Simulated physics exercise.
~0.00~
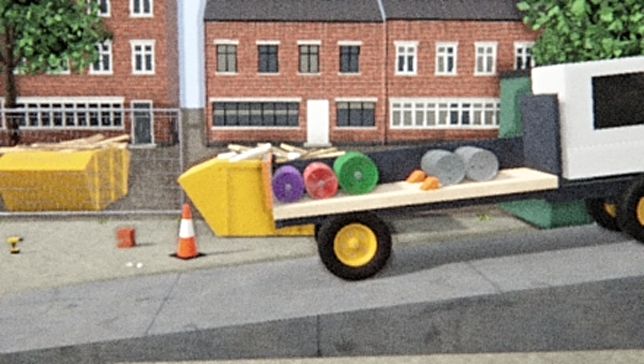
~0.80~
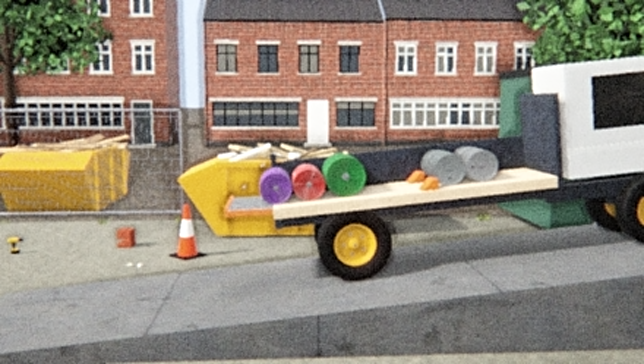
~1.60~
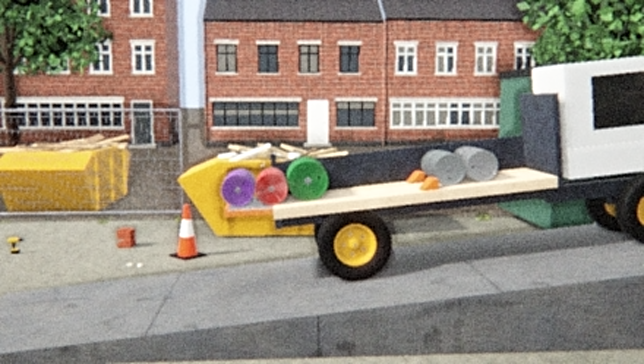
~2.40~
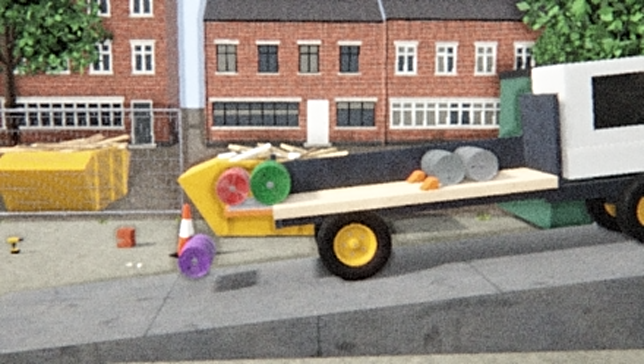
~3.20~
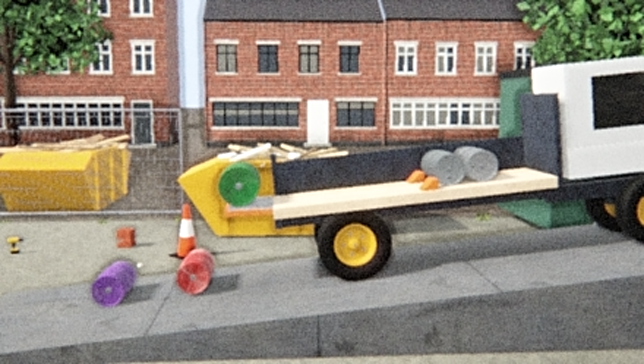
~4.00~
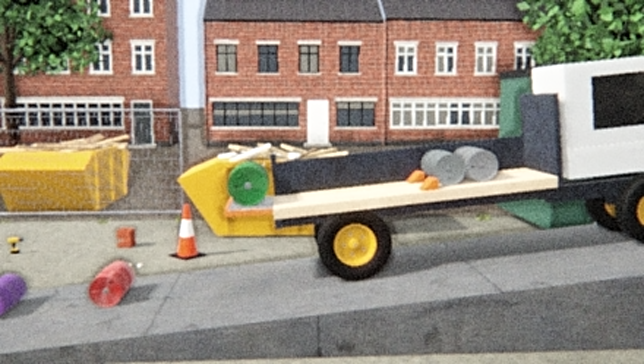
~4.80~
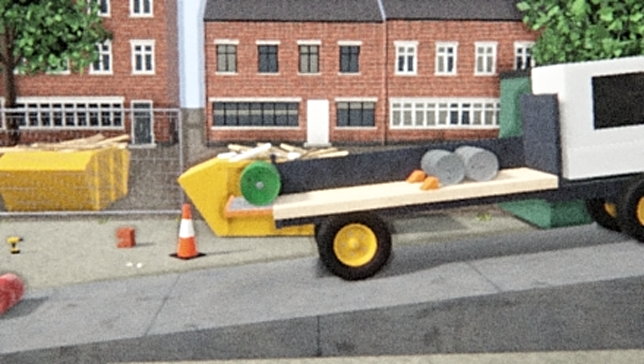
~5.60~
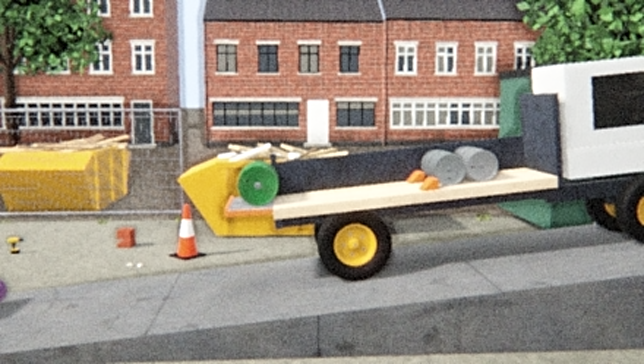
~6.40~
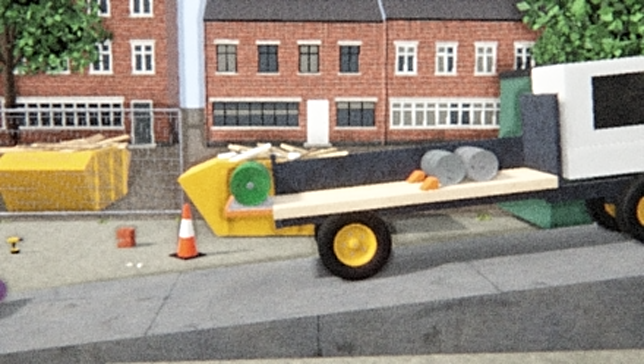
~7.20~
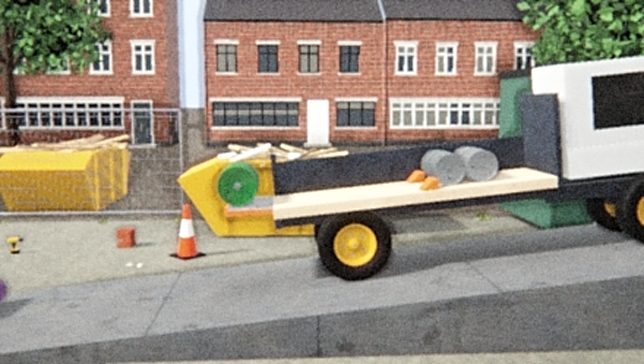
At first, purple, red and green kegs sit side by side near the back of a truck's sloping flatbed, with two grey ones further up behind orange chocks. The tailgate drops open, and the three coloured kegs roll left towards it. The purple keg falls off the end beside a traffic cone, and the red one follows it down. Both roll away left along the sloping road. The green keg reaches the lowered gate, rolls back a little to the right, then drifts left again, still on the gate at the end, while the grey pair stays put.
